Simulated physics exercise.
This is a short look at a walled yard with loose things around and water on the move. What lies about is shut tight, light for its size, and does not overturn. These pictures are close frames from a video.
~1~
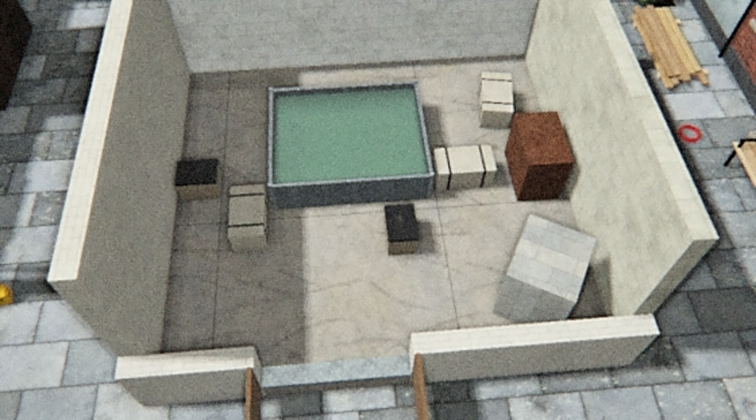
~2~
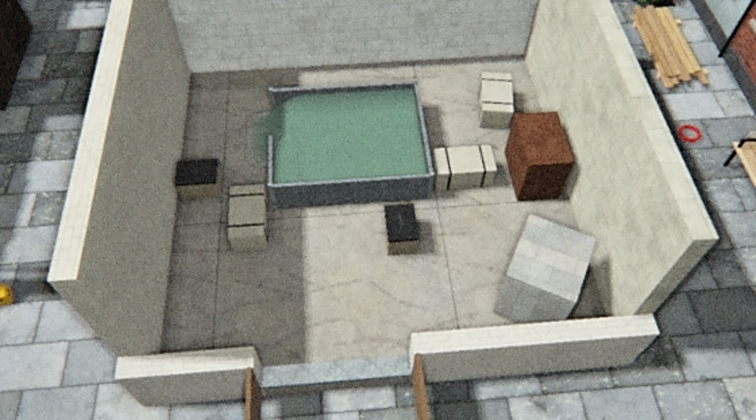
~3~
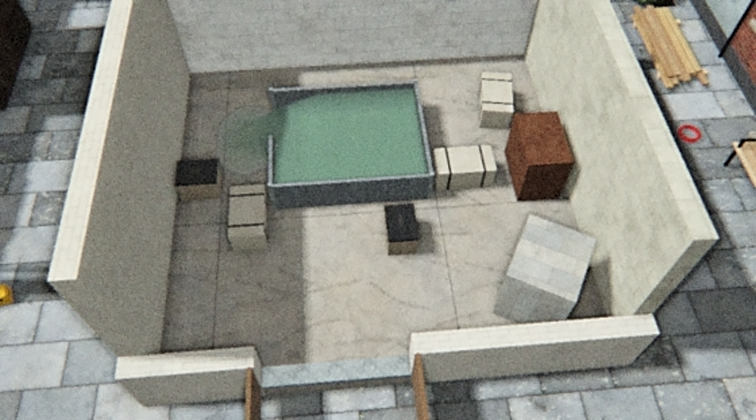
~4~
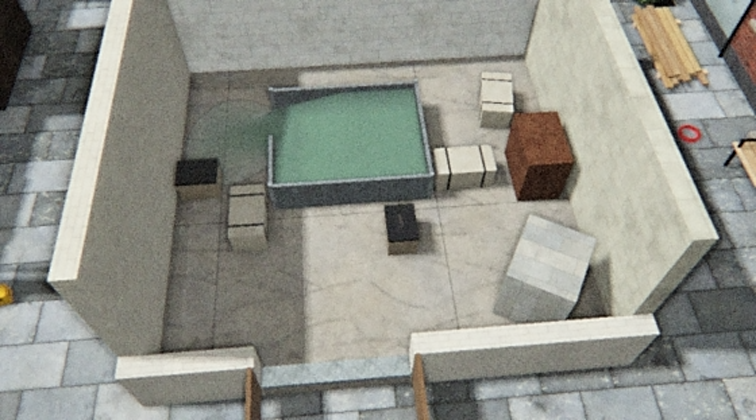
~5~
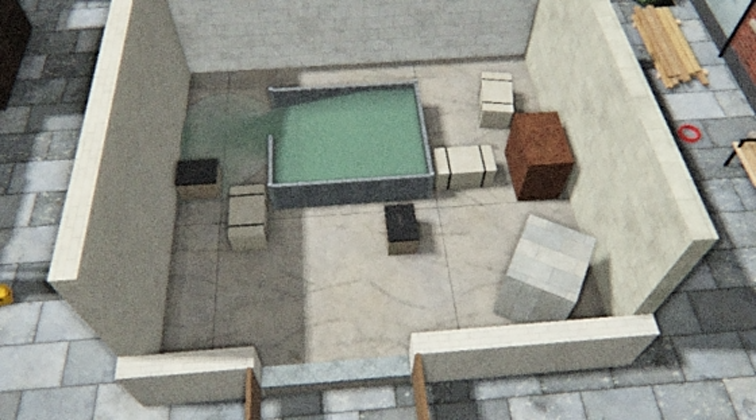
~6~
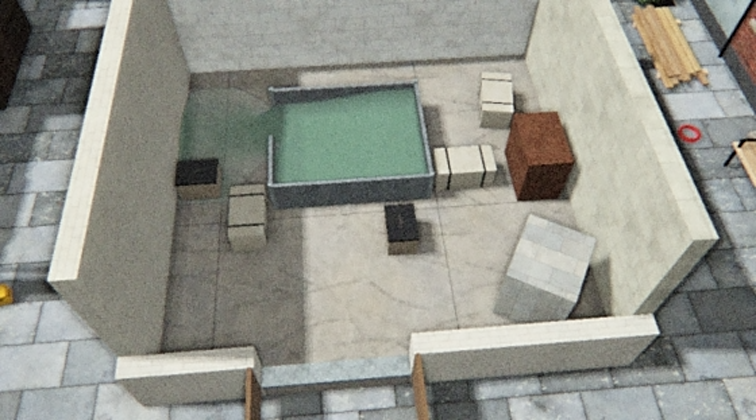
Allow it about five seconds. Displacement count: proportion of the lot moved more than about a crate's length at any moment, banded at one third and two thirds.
It lands in the middle band.
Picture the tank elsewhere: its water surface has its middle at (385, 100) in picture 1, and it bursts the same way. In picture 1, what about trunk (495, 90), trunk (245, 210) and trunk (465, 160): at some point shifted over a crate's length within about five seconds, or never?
First never got that far, then got that far, then never got that far.
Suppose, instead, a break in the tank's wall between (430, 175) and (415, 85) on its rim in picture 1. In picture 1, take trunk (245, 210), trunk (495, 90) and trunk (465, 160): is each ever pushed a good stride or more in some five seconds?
Taking them in order, less than that, displaced that much, displaced that much.
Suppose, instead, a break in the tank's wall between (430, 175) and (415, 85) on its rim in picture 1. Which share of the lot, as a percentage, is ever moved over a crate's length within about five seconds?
Near 40 in a hundred.
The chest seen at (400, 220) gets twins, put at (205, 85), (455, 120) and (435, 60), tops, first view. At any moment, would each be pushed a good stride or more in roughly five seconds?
The first travels far, the second sits tight, the third travels far.
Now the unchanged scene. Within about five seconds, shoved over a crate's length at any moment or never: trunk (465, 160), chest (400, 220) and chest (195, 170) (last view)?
Per object, same order: Less than that / less than that / the full distance.
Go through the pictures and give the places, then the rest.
The first frame shows a chest at (196, 171), on the bottom; a trunk at (246, 210), on the bottom; 0 of 5 have shifted.
The second frame shows a chest at (196, 171) rests on the ground; a trunk at (246, 210) rests on the ground; 0 of 5 have shifted.
The third frame shows a chest at (196, 171), on the bottom; a trunk at (246, 210), on the bottom; 0 of 5 have shifted.
The fourth frame shows a chest at (196, 171), on the bottom; a trunk at (246, 210), on the bottom; 0 of 5 have shifted.
The fifth frame shows a chest at (196, 171), on the bottom; a trunk at (246, 210) rests on the ground; 0 of 5 have shifted.
The sixth frame shows a chest at (196, 171) rests on the ground; a trunk at (246, 210) rests on the ground; 0 of 5 have shifted.
A moment on, 0 of 5 are well off their spots; 0 afloat.
Next, 1 of 5 are well off their spots; 0 afloat.
Later, 1 of 5 are well off their spots; 0 afloat.
In the end, 2 of 5 are well off their spots, and 2 have been at some point; 0 afloat.
